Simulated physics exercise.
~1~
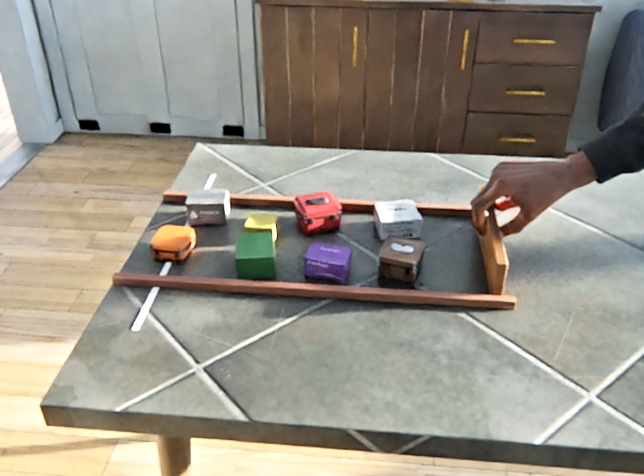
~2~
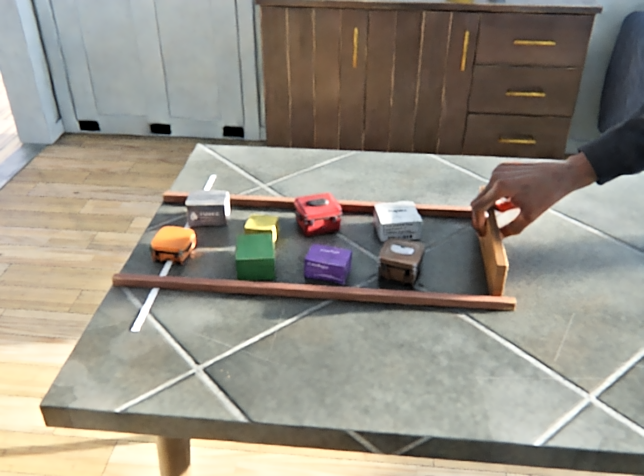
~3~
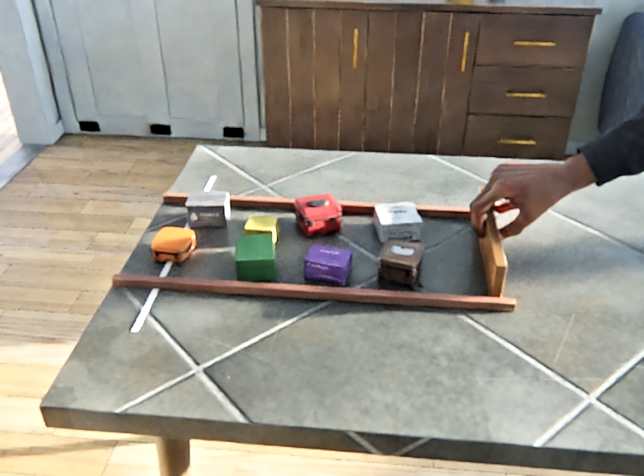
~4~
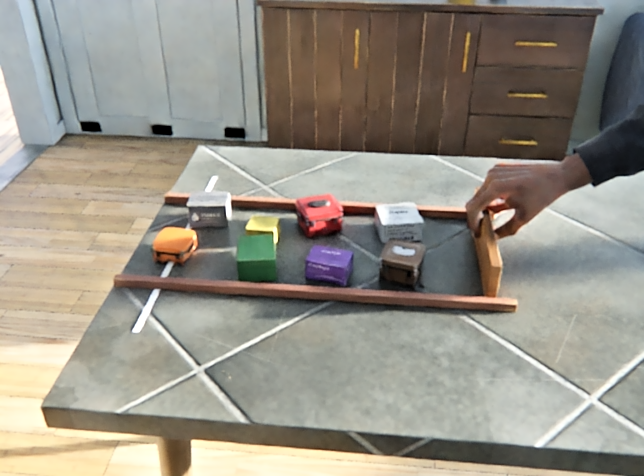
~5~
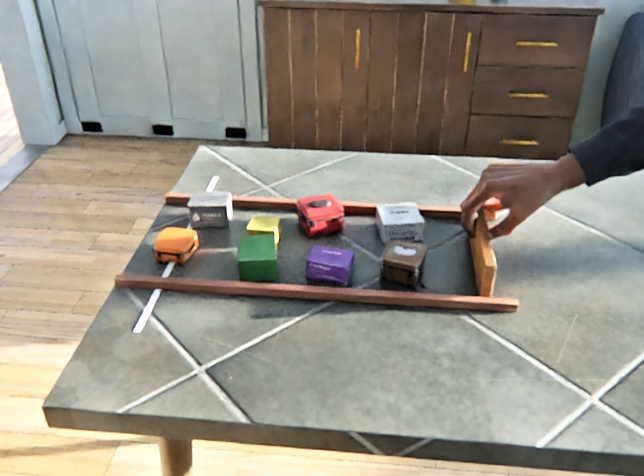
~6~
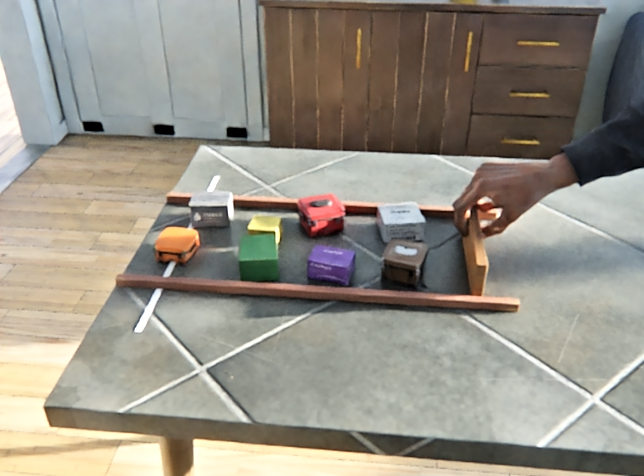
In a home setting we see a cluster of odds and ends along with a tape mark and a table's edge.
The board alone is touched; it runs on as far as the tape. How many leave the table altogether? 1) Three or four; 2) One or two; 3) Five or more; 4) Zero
Option 3: Five or more.
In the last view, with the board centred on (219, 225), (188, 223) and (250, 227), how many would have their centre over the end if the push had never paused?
Respectively, 3, 5 and 1.
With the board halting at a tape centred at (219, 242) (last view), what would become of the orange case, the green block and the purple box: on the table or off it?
As for the orange case, it does not stay; the green block does not stay; the purple box keeps its spot.
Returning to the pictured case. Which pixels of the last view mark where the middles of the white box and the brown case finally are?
For the white box it's (176, 208), and for the brown case it's (154, 250).
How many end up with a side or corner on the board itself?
Counting them up gives 3.
Soon after, none off yet; orange case at rest near (177, 247); grey box at rest near (212, 209); yellow block at rest near (265, 230).
After that, none off yet; orange case moving near (173, 246); grey box at rest near (212, 209); yellow block displaced about its own width near (236, 232).
And then, one off so far; orange case on its way down near (122, 379); grey box tilting a little near (148, 205); yellow block displaced about its own width near (221, 235).
In the end, the number that fall off is five or more; gone, purple box, red case, green block, grey box and orange case.
